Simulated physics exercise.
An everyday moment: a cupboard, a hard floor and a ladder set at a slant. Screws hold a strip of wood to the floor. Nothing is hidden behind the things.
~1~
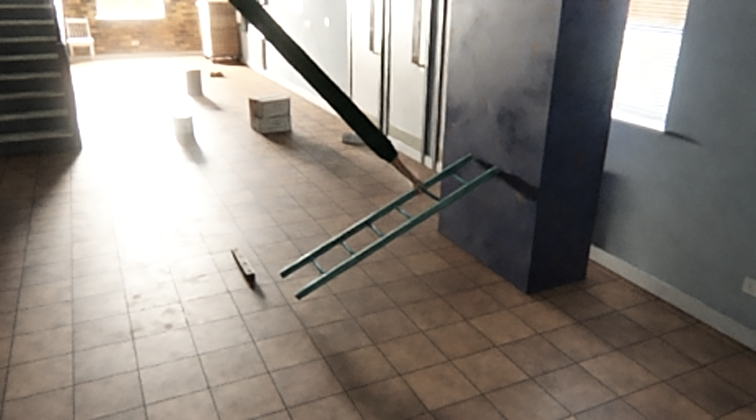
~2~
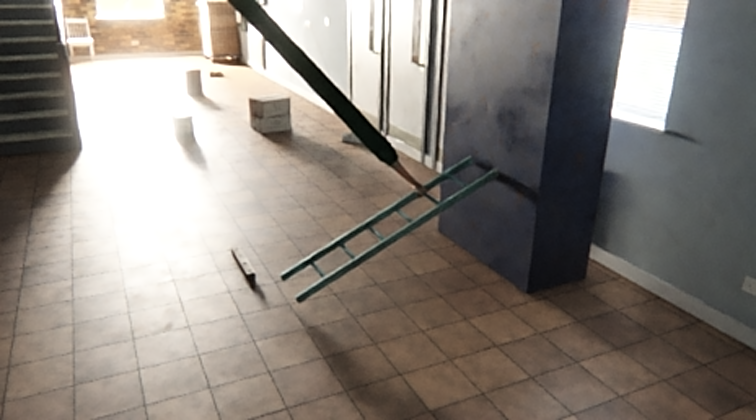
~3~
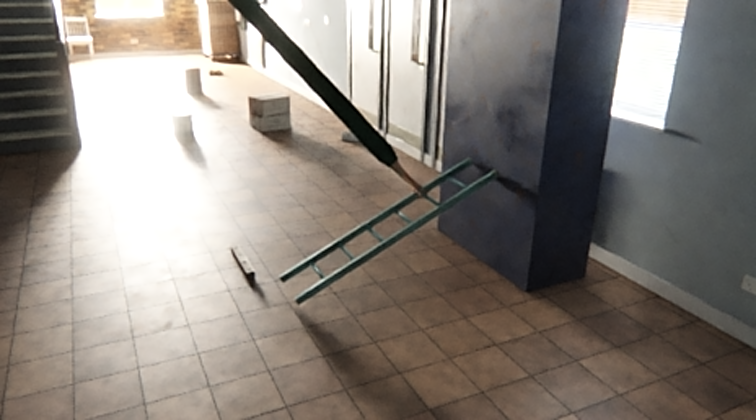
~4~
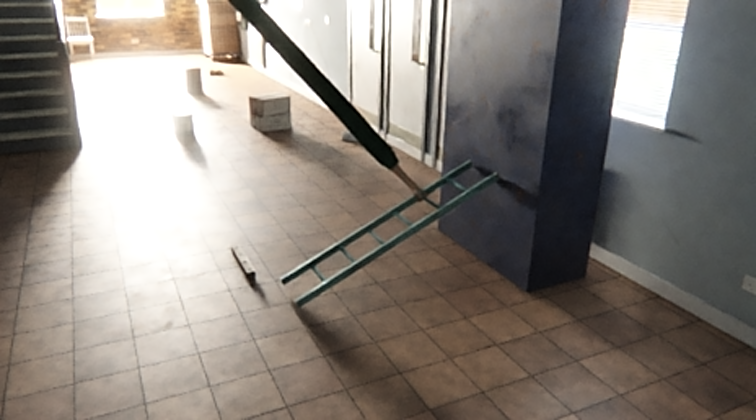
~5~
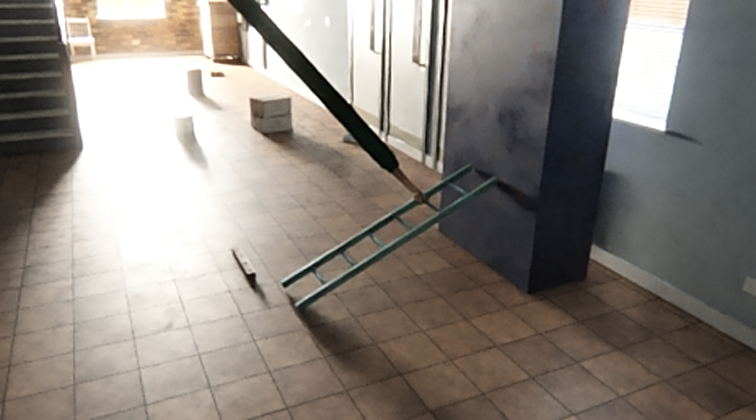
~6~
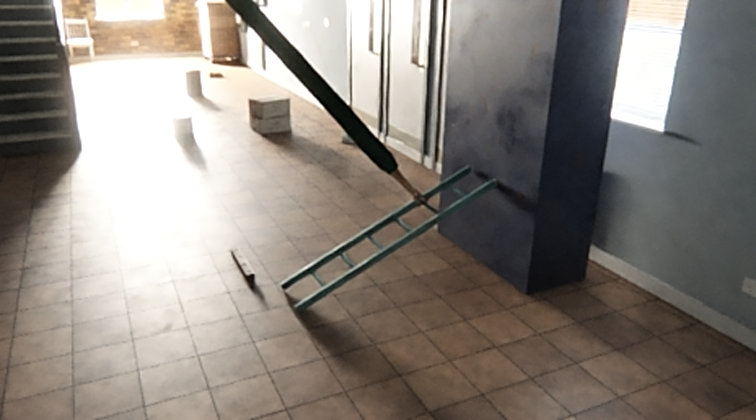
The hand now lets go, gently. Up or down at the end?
As it turns out, the turquoise ladder slips down.
Then, 0.28 s after the last picture, turquoise ladder tipped 6° from how it was near (386, 245).
Then, 0.38 s after the last picture, turquoise ladder tipped 14° from how it was near (382, 259).
Then, 0.46 s after the last picture, turquoise ladder tipped 23° from how it was near (380, 277).
At rest, the turquoise ladder gives way at the feet, near (380, 278).
